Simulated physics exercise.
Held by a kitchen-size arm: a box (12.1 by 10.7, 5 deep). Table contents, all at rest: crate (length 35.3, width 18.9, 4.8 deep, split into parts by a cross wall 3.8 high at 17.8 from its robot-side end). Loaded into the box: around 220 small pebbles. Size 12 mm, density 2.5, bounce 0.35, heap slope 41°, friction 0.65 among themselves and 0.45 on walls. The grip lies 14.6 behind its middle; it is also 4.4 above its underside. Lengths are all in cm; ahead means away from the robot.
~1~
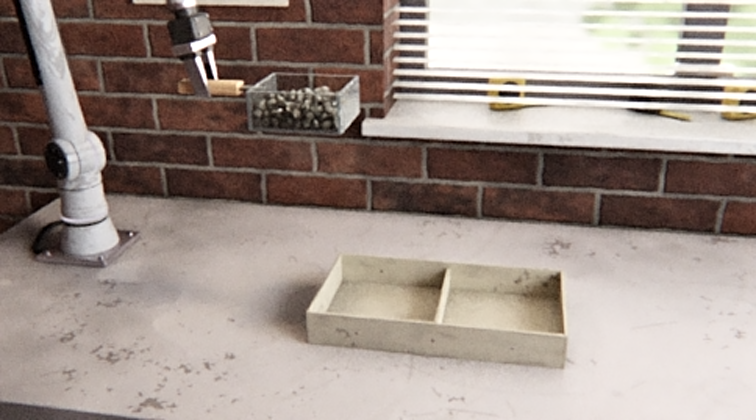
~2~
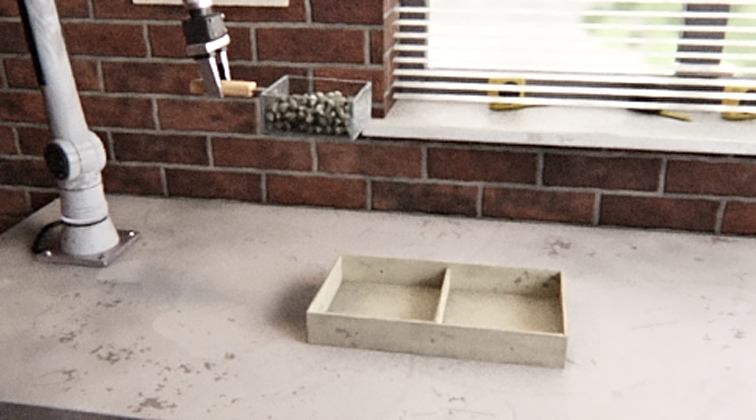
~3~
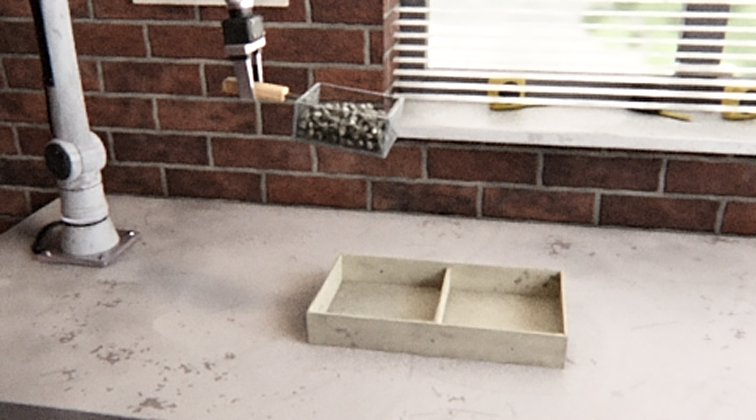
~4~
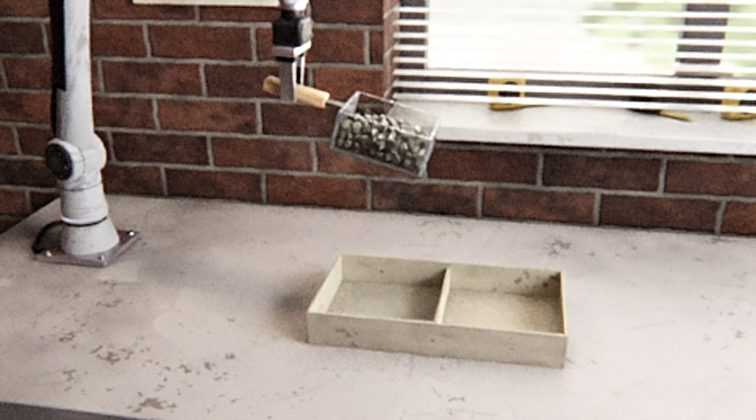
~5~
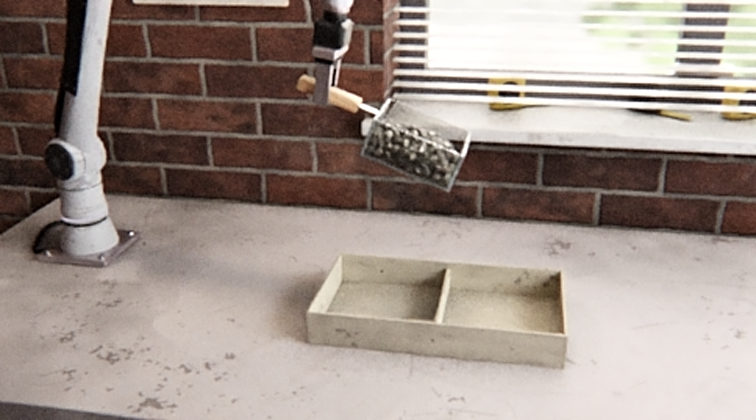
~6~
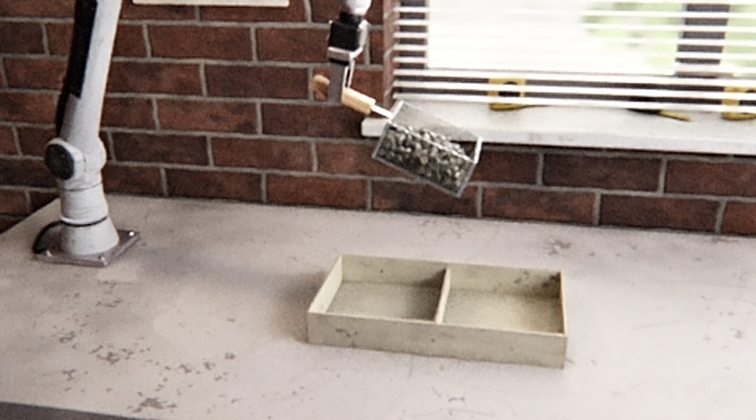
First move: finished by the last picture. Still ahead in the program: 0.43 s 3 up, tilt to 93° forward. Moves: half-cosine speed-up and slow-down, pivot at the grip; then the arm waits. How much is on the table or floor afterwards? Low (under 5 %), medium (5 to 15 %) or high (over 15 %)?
Low.
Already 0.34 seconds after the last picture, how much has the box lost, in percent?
About 0 per cent.
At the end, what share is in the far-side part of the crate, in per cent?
The share is near 0 per cent.
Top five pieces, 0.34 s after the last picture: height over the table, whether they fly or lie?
Some 28 cm.
Then, 0.17 s later, tilted 47° forward, highest piece 28 above the table; 215 in the box.
Then, 0.34 s later, tilted 86° forward, highest piece 28 above the table; 215 in the box.
Then, 0.63 s later, tilted 93° forward, highest piece 27 above the table; 175 in the box, 20 in the robot-side part, 20 in flight or on a rim.
Then, 1.68 s later, tilted 93° forward, highest piece 22 above the table; 123 in the robot-side part, 92 in the box.
At rest, 123 in the robot-side part, 92 in the box. That is 0 % on the table or floor.
